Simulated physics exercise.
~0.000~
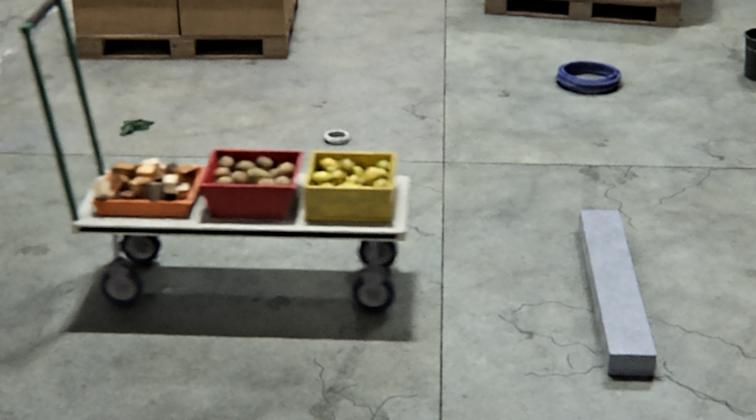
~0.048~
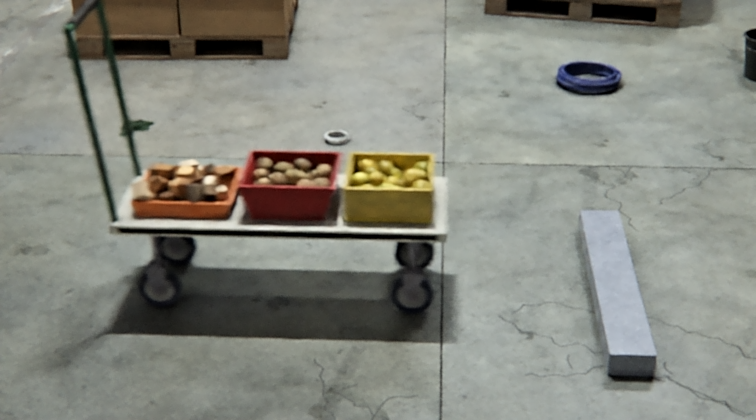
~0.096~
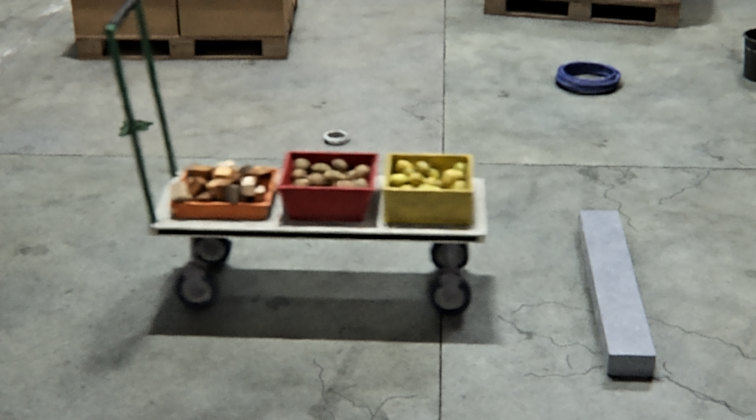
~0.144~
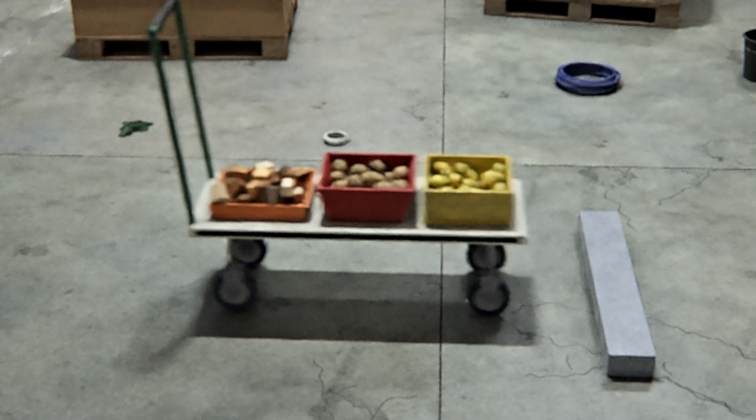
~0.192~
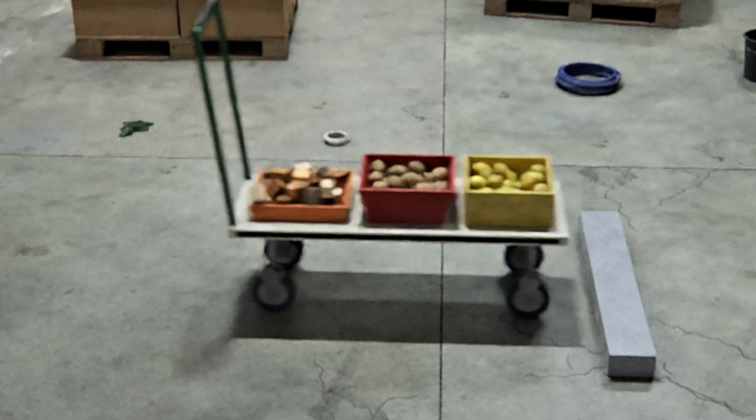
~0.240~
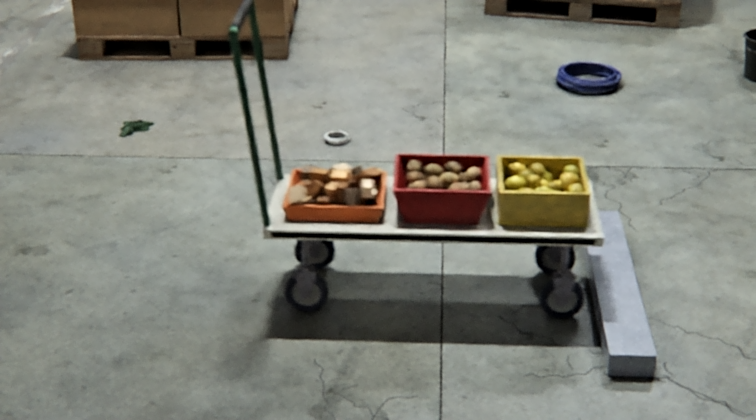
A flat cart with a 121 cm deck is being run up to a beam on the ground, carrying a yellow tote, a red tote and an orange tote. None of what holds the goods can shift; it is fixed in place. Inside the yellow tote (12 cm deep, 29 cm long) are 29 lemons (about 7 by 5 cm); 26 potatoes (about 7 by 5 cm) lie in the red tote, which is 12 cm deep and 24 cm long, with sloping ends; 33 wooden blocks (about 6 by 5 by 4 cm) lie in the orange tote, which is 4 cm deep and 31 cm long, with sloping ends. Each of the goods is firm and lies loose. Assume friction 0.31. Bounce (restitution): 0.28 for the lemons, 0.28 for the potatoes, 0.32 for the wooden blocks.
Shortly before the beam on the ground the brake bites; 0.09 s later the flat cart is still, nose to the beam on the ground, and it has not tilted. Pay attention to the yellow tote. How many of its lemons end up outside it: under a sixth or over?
The lost share is smaller than a sixth.
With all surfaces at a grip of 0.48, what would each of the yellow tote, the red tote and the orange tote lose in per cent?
Yellow tote 0%, red tote 0%, orange tote 30%.
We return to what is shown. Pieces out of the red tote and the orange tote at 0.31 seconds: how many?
Out by then, roughly: Red tote 0, orange tote 2.
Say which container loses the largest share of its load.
Answer: The orange tote.
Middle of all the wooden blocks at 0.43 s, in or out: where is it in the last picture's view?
Their middle is at about (370, 185).
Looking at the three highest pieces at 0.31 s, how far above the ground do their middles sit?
Around 54 centimetres.
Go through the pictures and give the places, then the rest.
In the first frame (we follow the rim corner now nearest the camera), yellow tote at (389, 188); orange tote at (187, 202); 75 cm still to roll; nothing out yet.
Yellow tote at (429, 190); orange tote at (226, 203); 61 cm still to roll, in the second frame.
Yellow tote at (469, 191); orange tote at (265, 204); 46 cm still to roll, in the third frame.
Yellow tote at (510, 192); orange tote at (305, 206); 32 cm still to roll, in the fourth frame.
Yellow tote at (551, 193); orange tote at (345, 207); 17 cm still to roll, in the fifth frame.
Yellow tote at (587, 193); orange tote at (380, 207); stopping; nothing out yet, in the sixth frame.
After 0.31 s, 0 of 29 out of the yellow tote, 0 of 26 out of the red tote and 2 of 33 out of the orange tote.
After 0.43 s, 1 of 29 out of the yellow tote, 1 of 26 out of the red tote and 7 of 33 out of the orange tote.
After 0.66 s, 2 of 29 out of the yellow tote, 3 of 26 out of the red tote and 10 of 33 out of the orange tote.
When it is over (at 1.16 s), 2 of 29 out of the yellow tote, 3 of 26 out of the red tote and 10 of 33 out of the orange tote. Asked share, 2 of 29, 7 per cent.
